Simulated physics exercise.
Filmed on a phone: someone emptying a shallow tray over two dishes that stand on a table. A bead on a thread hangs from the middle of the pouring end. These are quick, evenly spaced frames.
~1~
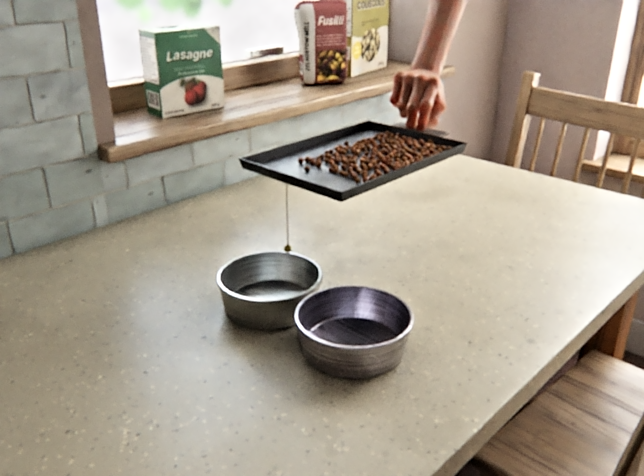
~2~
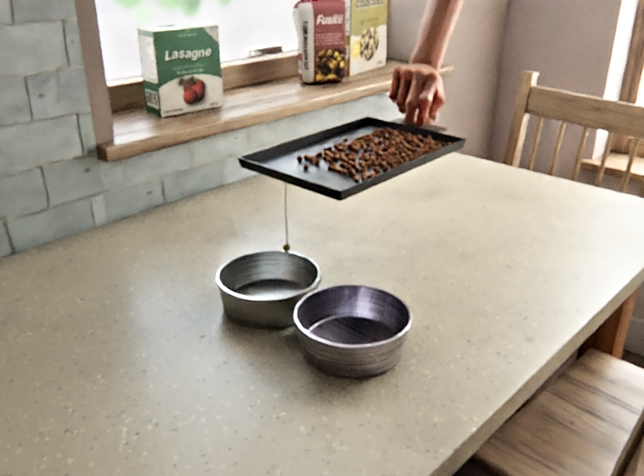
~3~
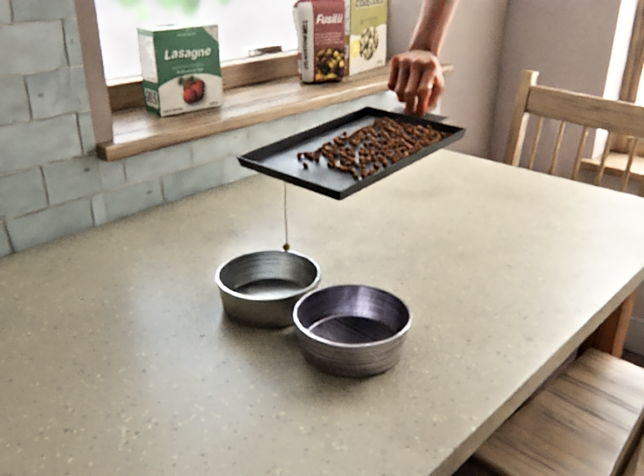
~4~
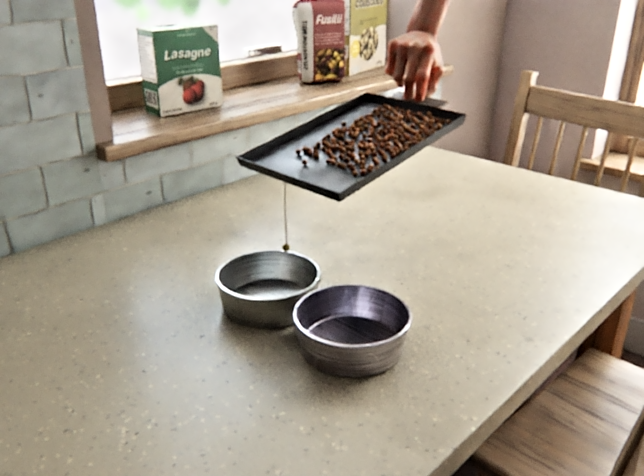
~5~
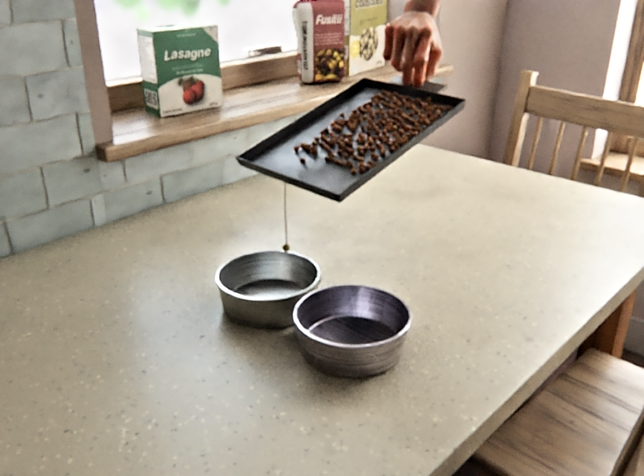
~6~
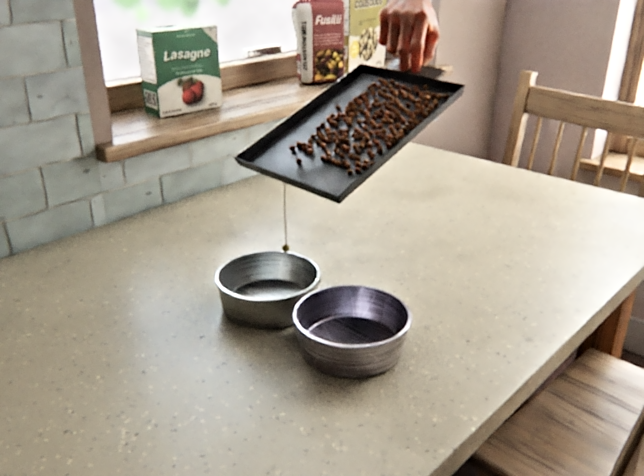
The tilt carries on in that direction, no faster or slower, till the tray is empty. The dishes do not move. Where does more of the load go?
More goes to the left-hand dish.
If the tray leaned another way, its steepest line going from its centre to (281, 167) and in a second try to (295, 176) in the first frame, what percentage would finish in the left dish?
In turn 10 and 60 in a hundred.
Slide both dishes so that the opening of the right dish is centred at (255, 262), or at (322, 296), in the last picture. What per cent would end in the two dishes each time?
Roughly 50 per cent, and 90 per cent.
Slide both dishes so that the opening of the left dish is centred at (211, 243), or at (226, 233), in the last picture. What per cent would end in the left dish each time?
In turn 0 and 0 in a hundred.
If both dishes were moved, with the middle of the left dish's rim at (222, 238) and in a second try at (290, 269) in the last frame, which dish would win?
In turn: The right one; the left-hand dish.
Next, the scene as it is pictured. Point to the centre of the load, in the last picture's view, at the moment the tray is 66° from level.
Close to (304, 189).
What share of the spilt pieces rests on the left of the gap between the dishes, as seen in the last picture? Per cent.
About 60 per cent.
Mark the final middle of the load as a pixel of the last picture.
Close to (272, 307).
Soon after the last picture, tray tipped steeply; about two thirds on the tray; a small part in the right dish; about a quarter in the left dish; a stray few outside both; a small part in the air.
A little later, tray tipped past a quarter turn; a small part on the tray; a small part in the right dish; about half in the left dish; a small part outside both; about a quarter in the air.
Later still, tray tipped past a quarter turn; about a quarter in the right dish; about two thirds in the left dish; a small part outside both.
At rest, tray tipped past a quarter turn; about a quarter in the right dish; about two thirds in the left dish; a small part outside both.
